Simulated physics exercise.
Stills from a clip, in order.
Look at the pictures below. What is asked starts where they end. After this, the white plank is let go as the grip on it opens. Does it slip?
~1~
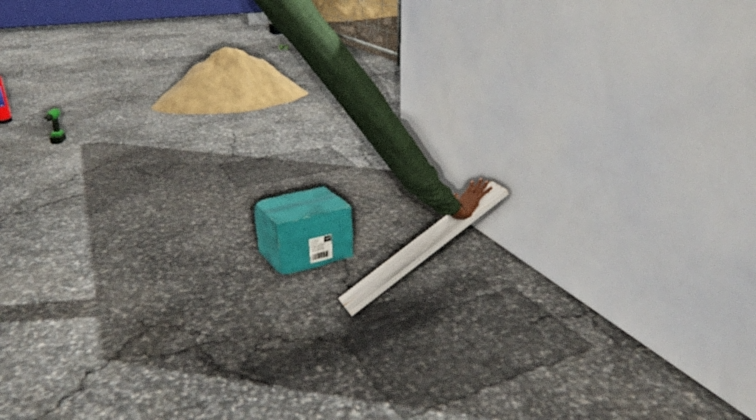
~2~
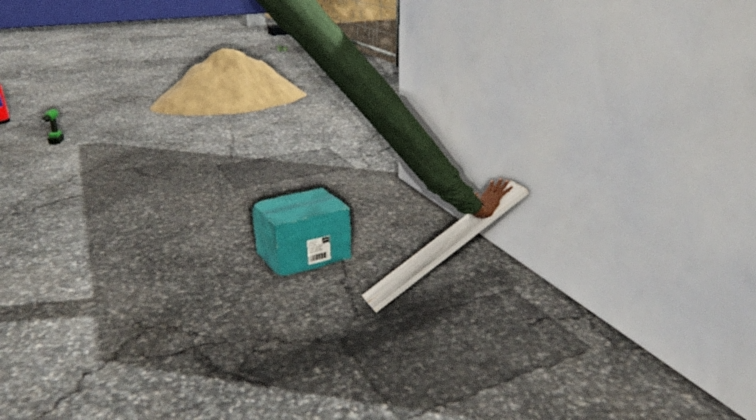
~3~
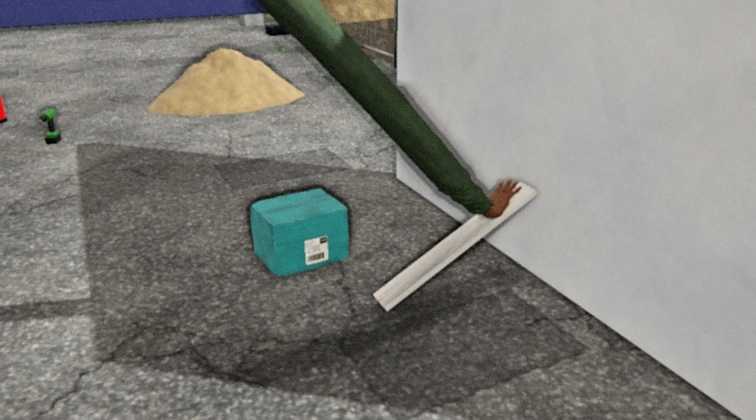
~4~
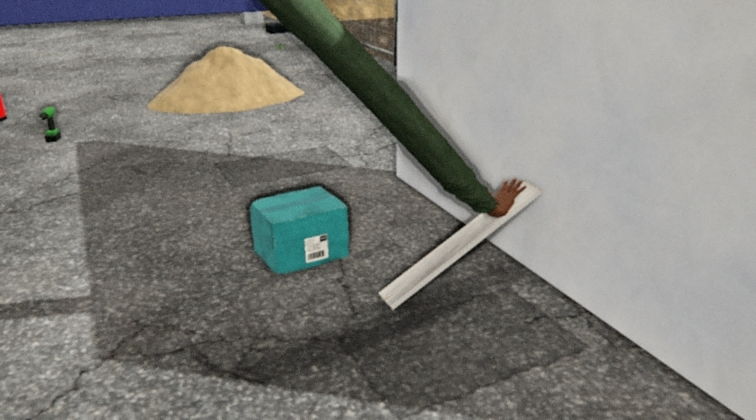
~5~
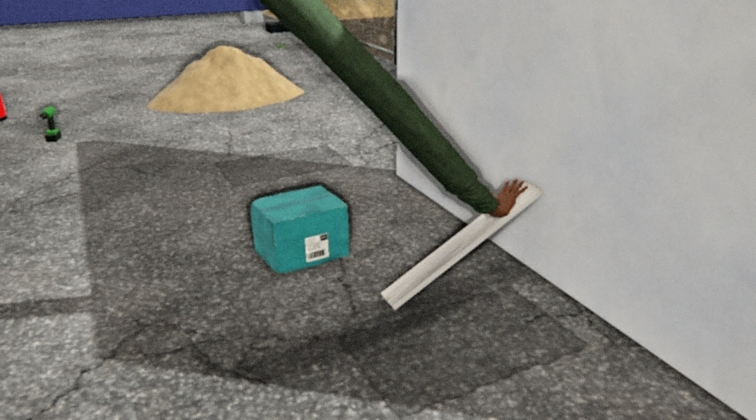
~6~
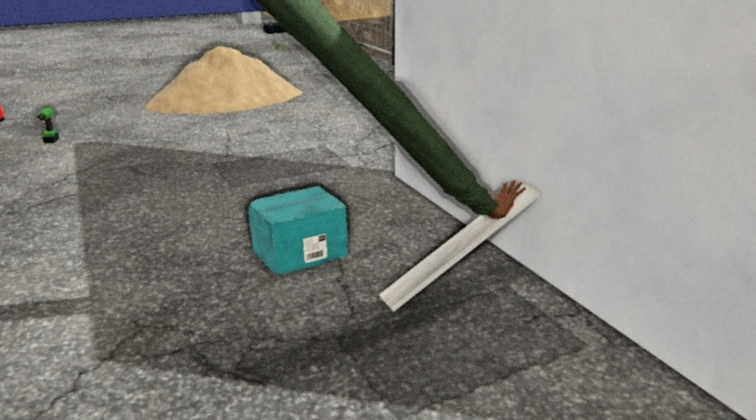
Yes, moves.
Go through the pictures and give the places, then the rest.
On its way; white plank (424, 246); turquoise box (304, 229), in the first picture.
On its way; white plank (446, 244); turquoise box (302, 231), in the second picture.
On its way; white plank (456, 244); turquoise box (300, 231), in the third picture.
On its way; white plank (461, 243); turquoise box (300, 229), in the fourth picture.
Propped up under the hand; white plank (463, 243); turquoise box (300, 228), in the fifth picture.
Propped up under the hand; white plank (461, 244); turquoise box (298, 229), in the sixth picture.
Then, 0.30 s later than the last frame, white plank sunk by 13° near (454, 263).
Then, 0.40 s later than the last frame, white plank sunk by 28° near (450, 285).
When it is over, moved from the start, white plank; turquoise box as before. End places, in pixels of the last picture, white plank near (450, 285). The plank gives way.
